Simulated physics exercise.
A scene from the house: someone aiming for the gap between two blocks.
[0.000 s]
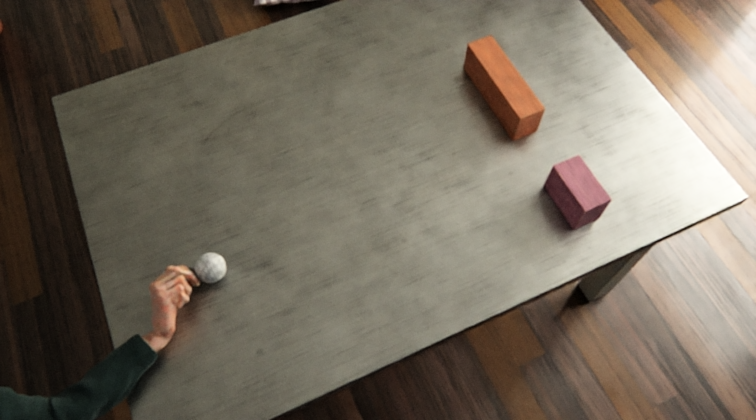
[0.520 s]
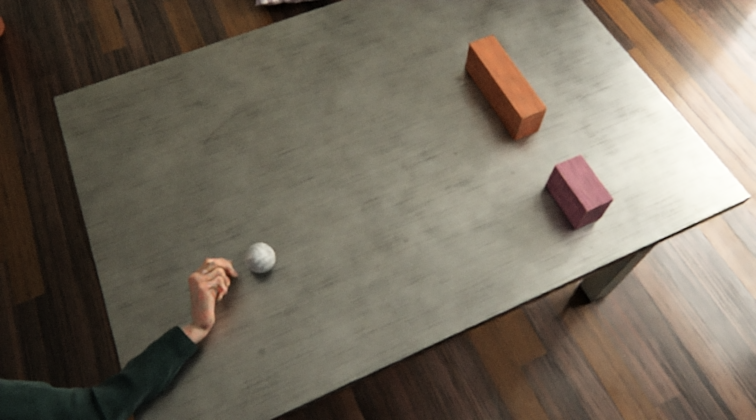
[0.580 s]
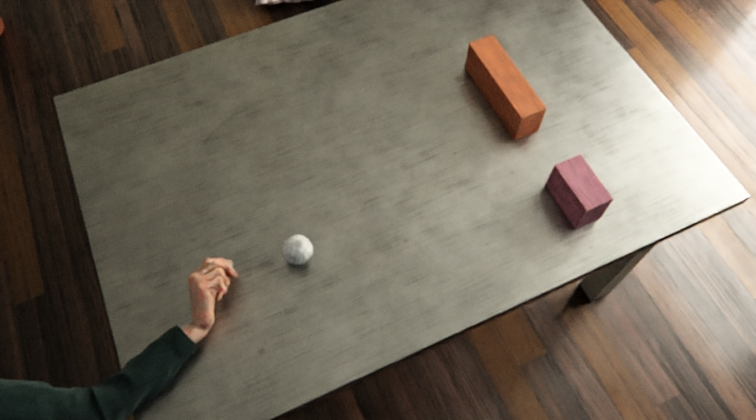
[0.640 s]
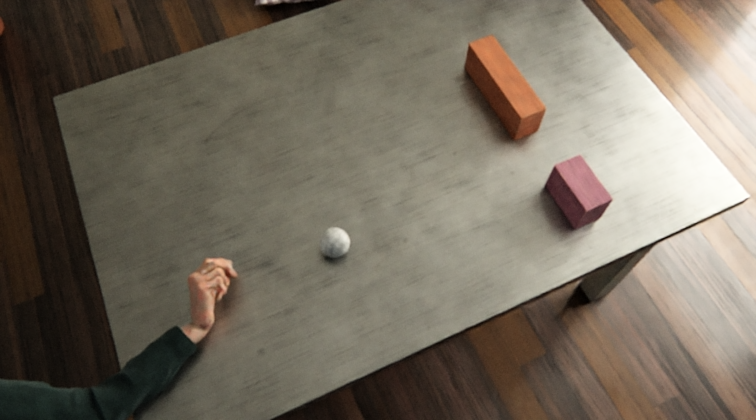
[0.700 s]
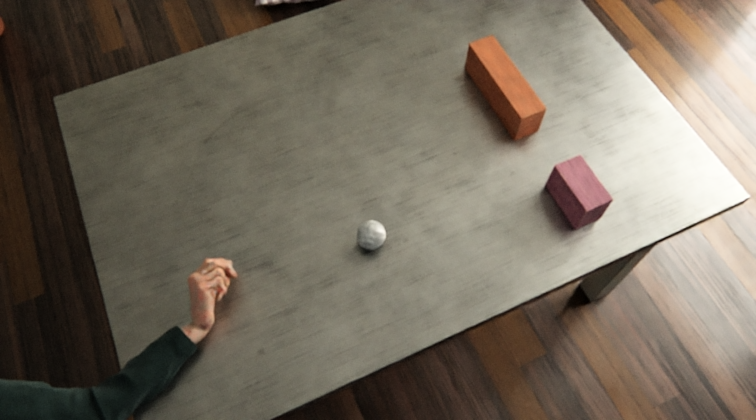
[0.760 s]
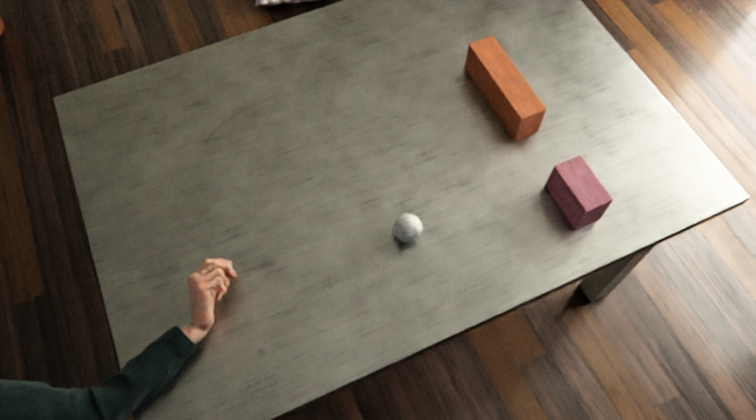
In the video, a hand at the lower left of a gray table pushes a small white ball and then stays still, while the ball rolls steadily rightward and slightly upward past the table's middle; orange and pink blocks remain motionless.
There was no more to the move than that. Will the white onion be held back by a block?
Yes, it is held back.
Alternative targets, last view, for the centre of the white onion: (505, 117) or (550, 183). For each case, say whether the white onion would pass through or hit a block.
Taking the two targets in order, the white onion is halted by a block, then is halted by a block.
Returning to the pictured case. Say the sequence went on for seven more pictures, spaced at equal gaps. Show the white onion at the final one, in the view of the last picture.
Predicted centre pixel: Approx. (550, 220).
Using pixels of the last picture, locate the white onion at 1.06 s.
Its centre should be near (546, 205).
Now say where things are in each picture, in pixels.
White onion (211, 268) under the hand; orange block (502, 87), in the first frame.
White onion (260, 258); pink block (578, 192), in the second frame.
White onion (298, 250); orange block (503, 86), in the third frame.
White onion (335, 243); pink block (578, 192), in the fourth frame.
White onion (371, 235); orange block (503, 87), in the fifth frame.
White onion (407, 228); pink block (578, 193), in the sixth frame.
By 1.06 s, white onion coming back near (546, 205).
By 1.64 s, white onion coming back near (565, 257).
By 2.08 s, white onion coming back near (573, 314).
When it is over (2.3 s), the white onion bounces off.
